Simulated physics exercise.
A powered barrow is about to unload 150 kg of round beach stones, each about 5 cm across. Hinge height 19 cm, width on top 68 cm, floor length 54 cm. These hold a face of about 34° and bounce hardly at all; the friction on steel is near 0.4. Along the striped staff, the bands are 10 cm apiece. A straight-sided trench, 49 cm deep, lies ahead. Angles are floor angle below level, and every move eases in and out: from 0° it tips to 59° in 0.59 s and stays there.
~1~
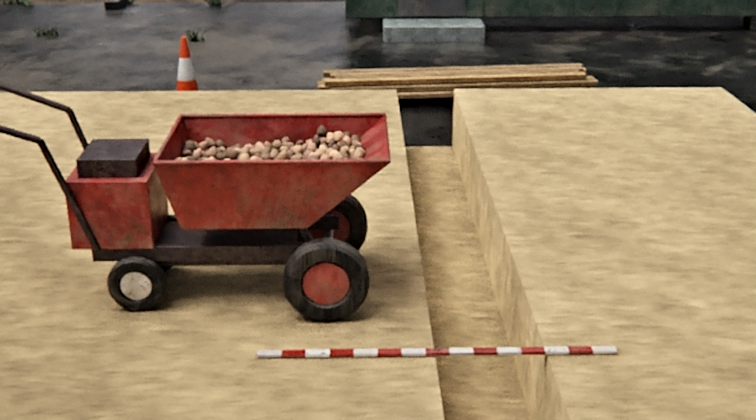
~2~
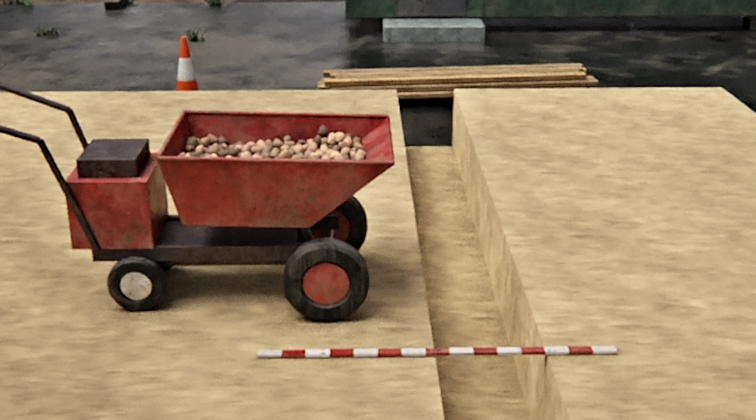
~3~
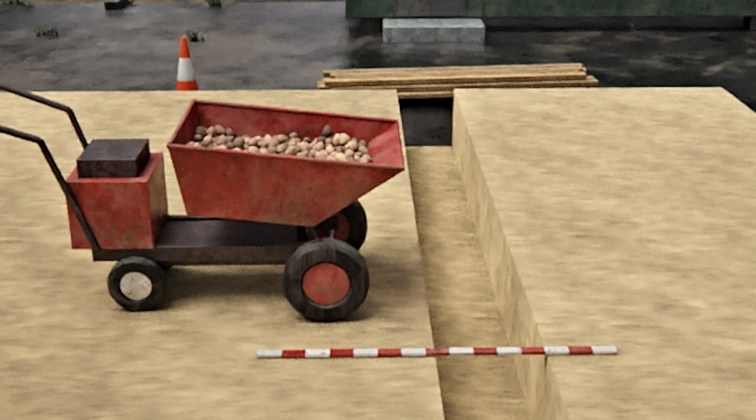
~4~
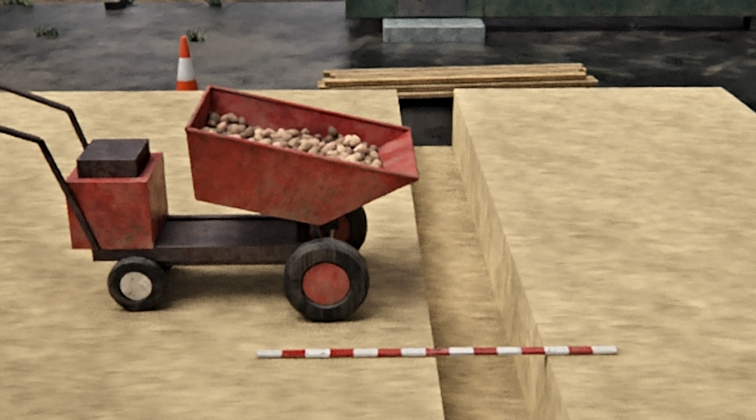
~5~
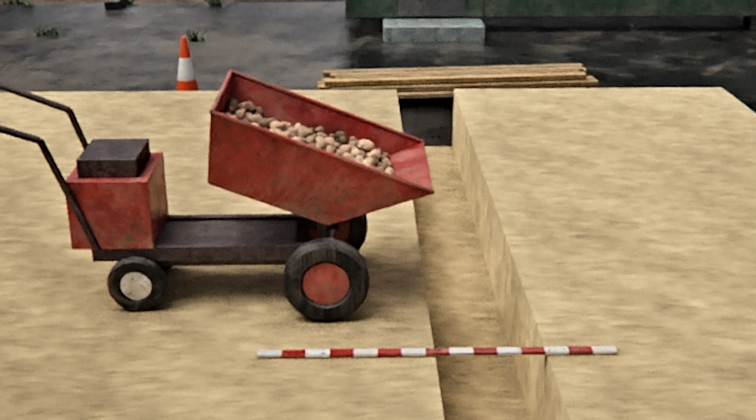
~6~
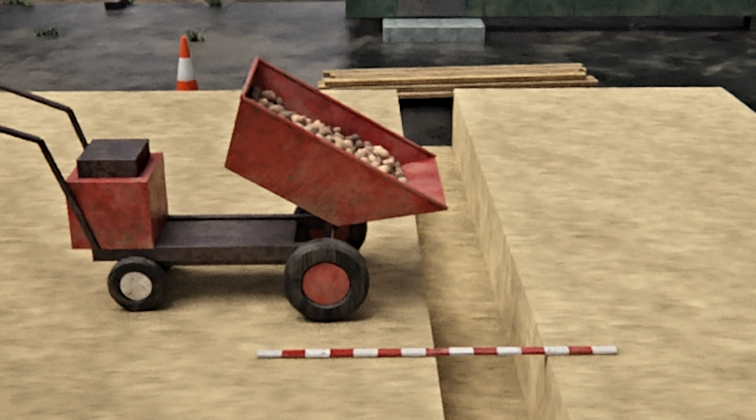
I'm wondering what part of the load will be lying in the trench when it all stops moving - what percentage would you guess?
I would guess about 55 per cent.
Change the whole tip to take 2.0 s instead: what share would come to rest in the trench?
Expected share: Around 85%.
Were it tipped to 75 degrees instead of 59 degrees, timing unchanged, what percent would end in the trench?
Close to 80 per cent then.
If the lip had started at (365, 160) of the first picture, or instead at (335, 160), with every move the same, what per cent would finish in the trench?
Roughly 80 percent for the first, and 95 percent for the second.
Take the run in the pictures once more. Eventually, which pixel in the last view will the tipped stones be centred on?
The resting stones are centred at roughly (514, 351).
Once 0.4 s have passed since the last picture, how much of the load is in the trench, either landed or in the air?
Around 10 per cent of it.
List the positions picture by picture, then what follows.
In the first picture, the tray is at 0°, its lip at (390, 161); the top of the load is at (336, 143).
In the second picture, the tray is at 2°, its lip at (394, 163); the top of the load is at (273, 143).
In the third picture, the tray is at 6°, its lip at (404, 169); the top of the load is at (212, 139).
The fourth picture shows lip at (419, 179), floor tilted 13°, highest stones at (218, 127).
The fifth picture shows lip at (434, 192), floor tilted 21°, highest stones at (234, 113).
The sixth picture shows lip at (447, 209), floor tilted 30°, highest stones at (255, 100).
Then, 0.1 s after the last picture the floor is at 50°, 100 % in the tray; the foremost stones are at (433, 221).
Then, 0.4 s after the last picture the floor is at 59°, 90 % in the tray, 10 % in the trench; the foremost stones are at (508, 253).
Then, 0.7 s after the last picture the floor is at 59°, 28 % in the tray, 32 % in the trench, 40 % past the trench; the foremost stones are at (661, 277).
Then, 2.7 s after the last picture the floor is at 59°, 0 % in the tray, 55 % in the trench, 45 % past the trench; the foremost stones are past the picture's edge.
